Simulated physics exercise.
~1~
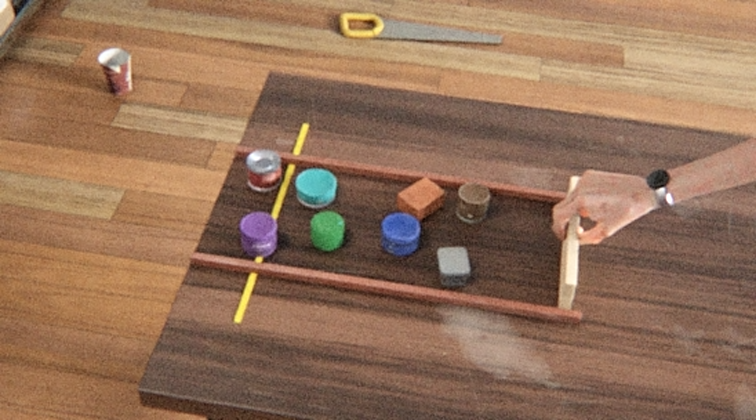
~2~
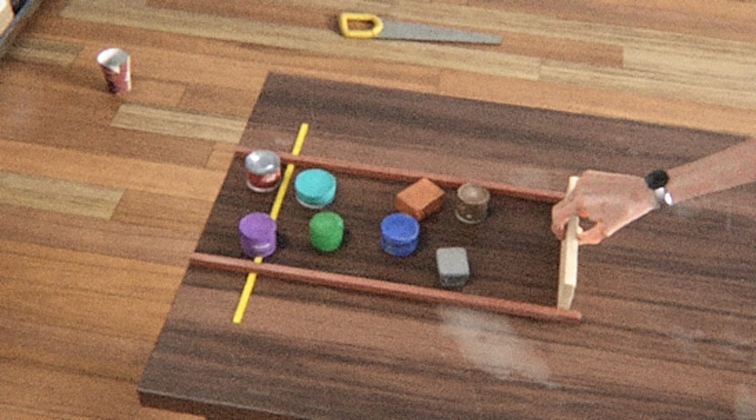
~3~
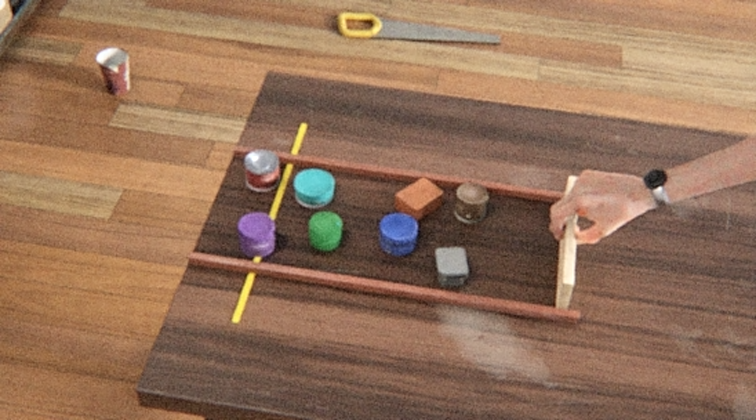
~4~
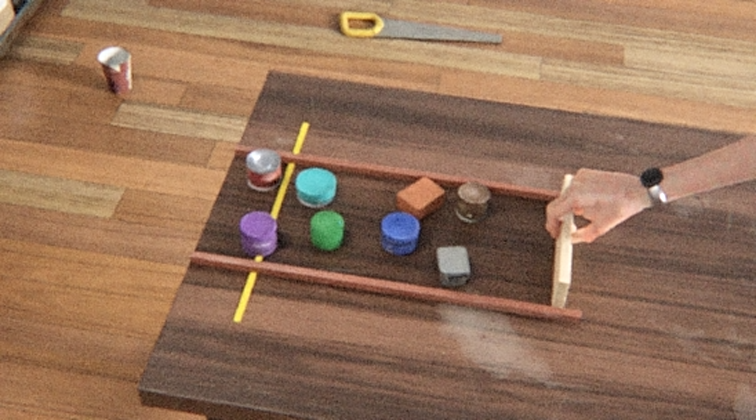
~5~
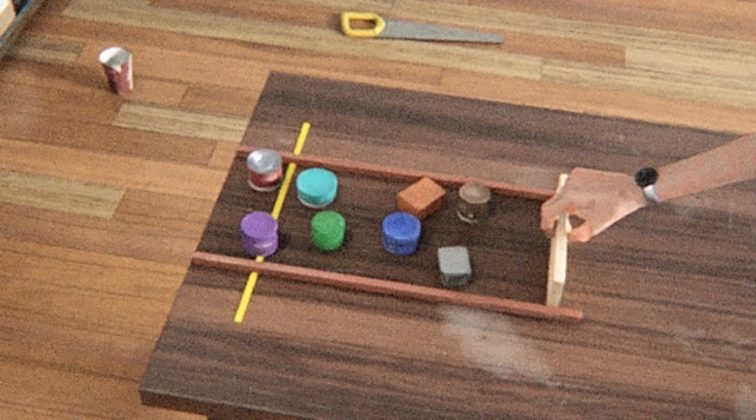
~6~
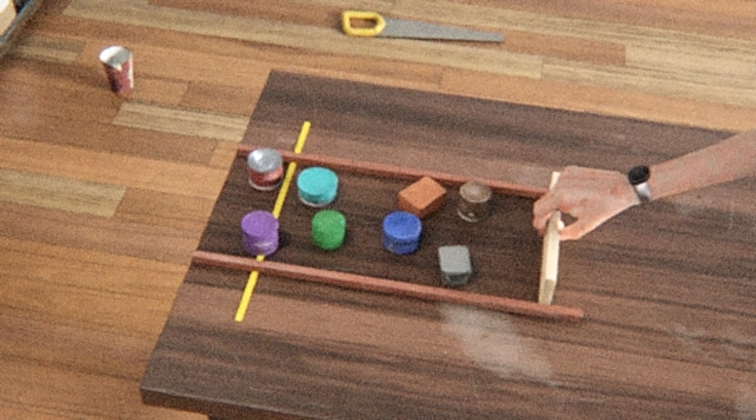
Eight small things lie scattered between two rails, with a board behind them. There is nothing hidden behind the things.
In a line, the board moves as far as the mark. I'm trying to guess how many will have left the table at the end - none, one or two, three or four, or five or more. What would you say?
I would say one or two.
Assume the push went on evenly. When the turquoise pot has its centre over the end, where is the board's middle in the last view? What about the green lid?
Points: About (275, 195) and about (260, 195).
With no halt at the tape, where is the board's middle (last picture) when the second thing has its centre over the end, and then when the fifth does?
Roughly (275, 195) for the earlier crossing, roughly (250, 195) for the later one.
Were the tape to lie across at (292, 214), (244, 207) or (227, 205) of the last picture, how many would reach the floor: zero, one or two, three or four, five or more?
So in that order I'd say none; more than four; five or more.
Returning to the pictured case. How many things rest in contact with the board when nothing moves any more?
Contact count: 3.
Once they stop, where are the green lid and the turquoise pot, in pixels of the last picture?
The green lid at (226, 221), the turquoise pot at (217, 199).
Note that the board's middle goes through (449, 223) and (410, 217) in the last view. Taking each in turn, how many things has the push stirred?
At the first place 3, at the second 4.
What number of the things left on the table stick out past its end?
Number: 2.
Soon after, none off yet; red pot at rest near (266, 169); purple tub at rest near (260, 234); turquoise pot at rest near (317, 187).
After that, none off yet; red pot displaced a little near (250, 165); purple tub displaced about its own width near (238, 233); turquoise pot displaced well along near (252, 193).
In the end, the number that fall off is one or two; gone, purple tub.
